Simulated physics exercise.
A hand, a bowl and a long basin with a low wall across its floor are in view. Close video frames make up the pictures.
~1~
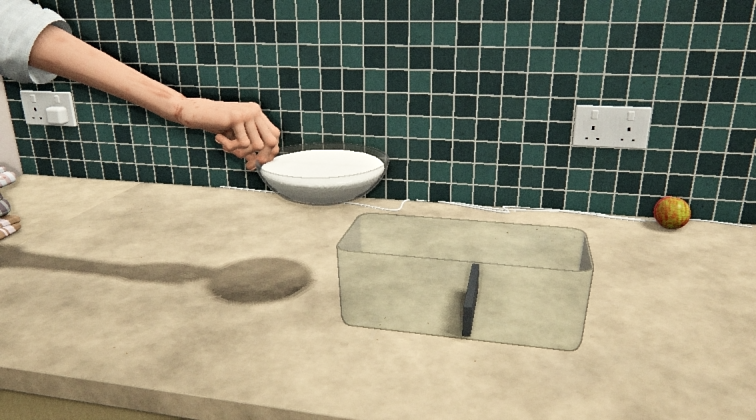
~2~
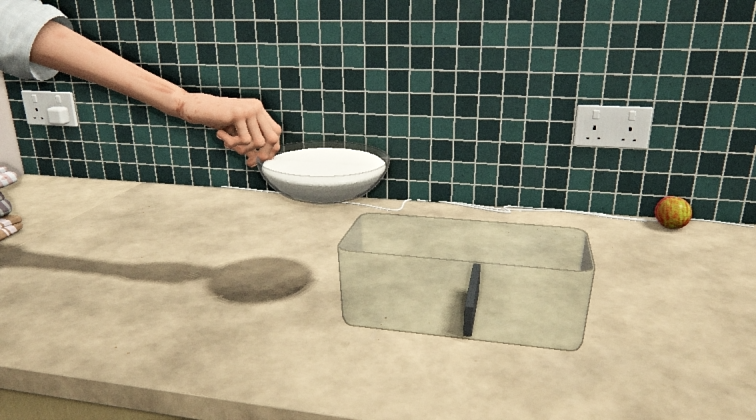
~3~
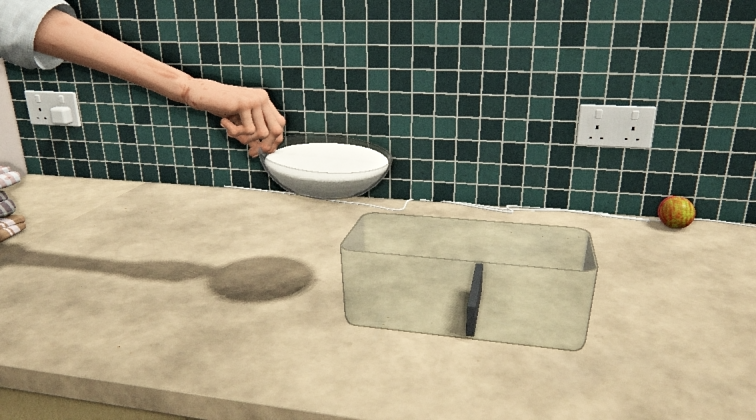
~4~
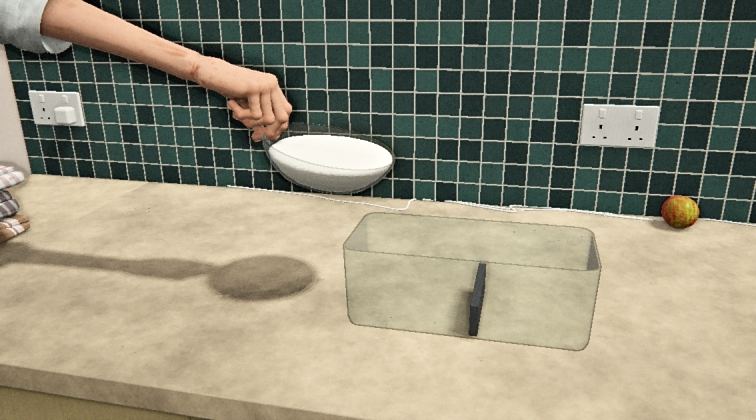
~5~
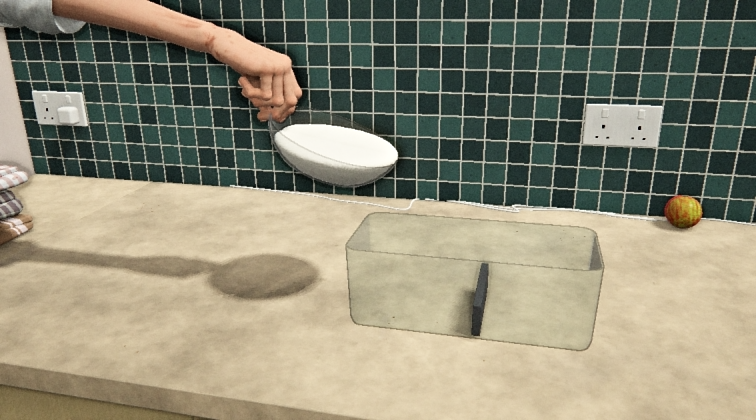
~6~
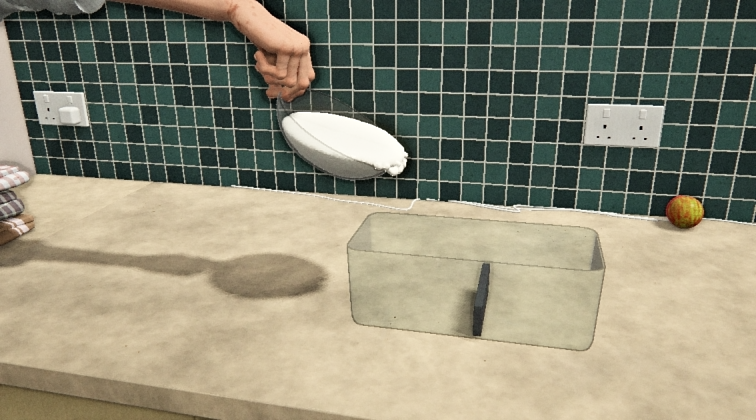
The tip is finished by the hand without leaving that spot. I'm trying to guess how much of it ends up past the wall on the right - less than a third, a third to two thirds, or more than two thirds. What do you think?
I'd say a third to two thirds.
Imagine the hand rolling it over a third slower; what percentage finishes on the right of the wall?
About 40 %.
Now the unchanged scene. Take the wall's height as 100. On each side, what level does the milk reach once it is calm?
Left of the wall 30 %, right of the wall 40 %.
A moment on, the bowl is tipped on its side and 8 per cent is still to pour, 21 is left of the wall and 0 right of it.
Next, the bowl is tipped on its side and 0 per cent is still to pour, 34 is left of the wall and 62 right of it.
Then the bowl is tipped on its side and 0 per cent is still to pour, 35 is left of the wall and 34 right of it.
Later the bowl is tipped on its side and 0 per cent is still to pour, 44 is left of the wall and 48 right of it.
At rest 44 per cent lies left of the wall, 47 right of it and 9 outside.
